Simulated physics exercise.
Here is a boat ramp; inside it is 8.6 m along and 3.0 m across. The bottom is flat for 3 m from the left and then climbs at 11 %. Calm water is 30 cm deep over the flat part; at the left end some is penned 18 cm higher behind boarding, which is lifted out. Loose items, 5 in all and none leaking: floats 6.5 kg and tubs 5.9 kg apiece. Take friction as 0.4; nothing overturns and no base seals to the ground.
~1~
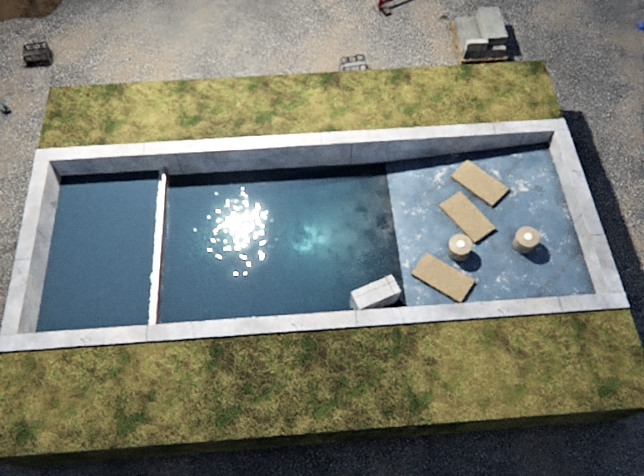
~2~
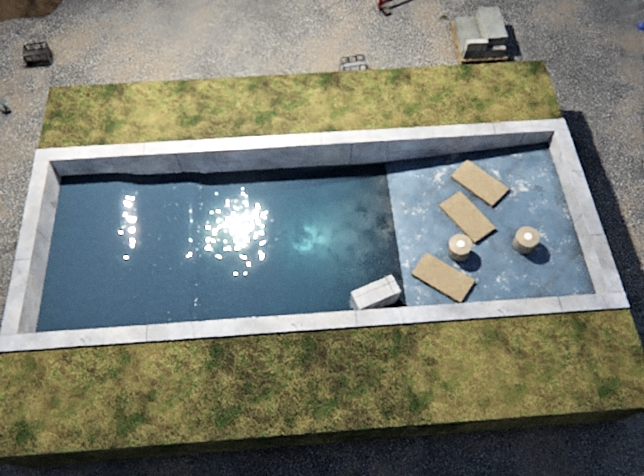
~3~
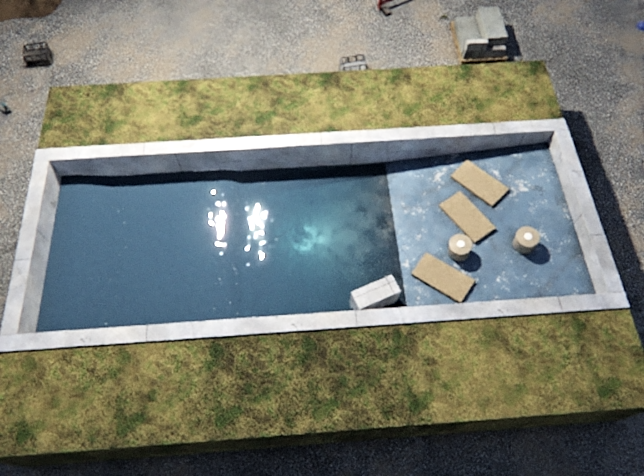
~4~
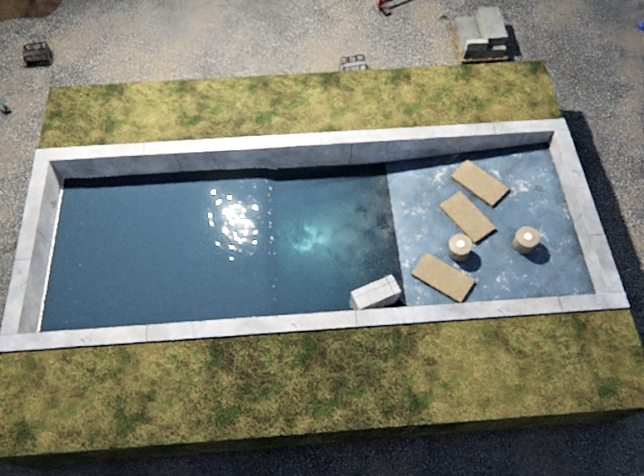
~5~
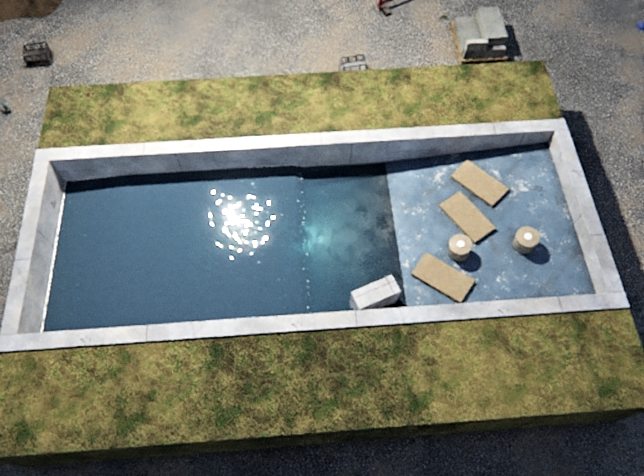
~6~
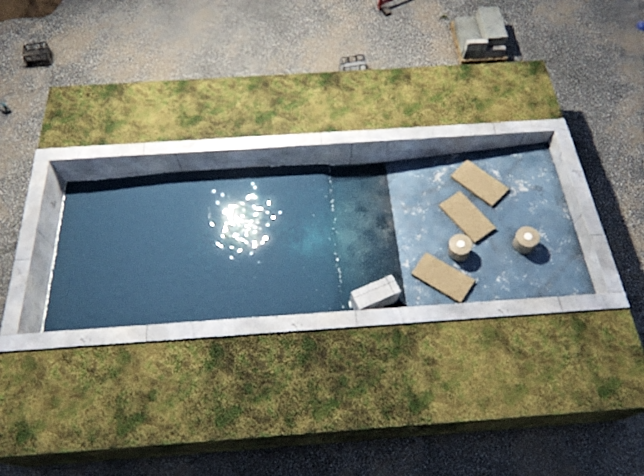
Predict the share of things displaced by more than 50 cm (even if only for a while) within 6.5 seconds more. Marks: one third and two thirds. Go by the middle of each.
That comes to one to two thirds.
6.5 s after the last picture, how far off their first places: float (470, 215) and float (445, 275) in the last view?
In turn: 300 cm, 200 cm.
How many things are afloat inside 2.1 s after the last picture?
1 of them.
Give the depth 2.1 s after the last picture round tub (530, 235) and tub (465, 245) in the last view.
Roughly 0 and 4 cm.
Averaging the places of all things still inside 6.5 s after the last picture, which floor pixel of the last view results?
Near (384, 237).
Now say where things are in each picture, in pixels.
A float at (480, 182), on the bottom; a tub at (530, 236), on the bottom; water covers 16.7 m2; 0 of 5 have shifted, in the first picture.
A float at (480, 182), on the bottom; a tub at (530, 236) rests on the ground; water covers 16.7 m2; 0 of 5 have shifted, in the second picture.
A float at (480, 182), on the bottom; a tub at (530, 236) rests on the ground; 16.7 m2 under water; 0 of 5 have shifted, in the third picture.
A float at (480, 182) rests on the ground; a tub at (530, 236) rests on the ground; 16.7 m2 under water; 0 of 5 have shifted, in the fourth picture.
A float at (480, 182), on the bottom; a tub at (530, 236) rests on the ground; 16.7 m2 under water; 0 of 5 have shifted, in the fifth picture.
A float at (480, 182) rests on the ground; a tub at (530, 236), on the bottom; 16.7 m2 under water; 0 of 5 have shifted, in the sixth picture.
Then, 0.6 s after the last picture 0 of 5 are over 50 cm from their spots; 0 afloat.
Then, 2.1 s after the last picture 0 of 5 are over 50 cm from their spots; 1 afloat.
Then, 4.1 s after the last picture 0 of 5 are over 50 cm from their spots; 3 afloat.
Then, 6.5 s after the last picture 3 of 5 are over 50 cm from their spots, and 3 have been at some point; 3 afloat.
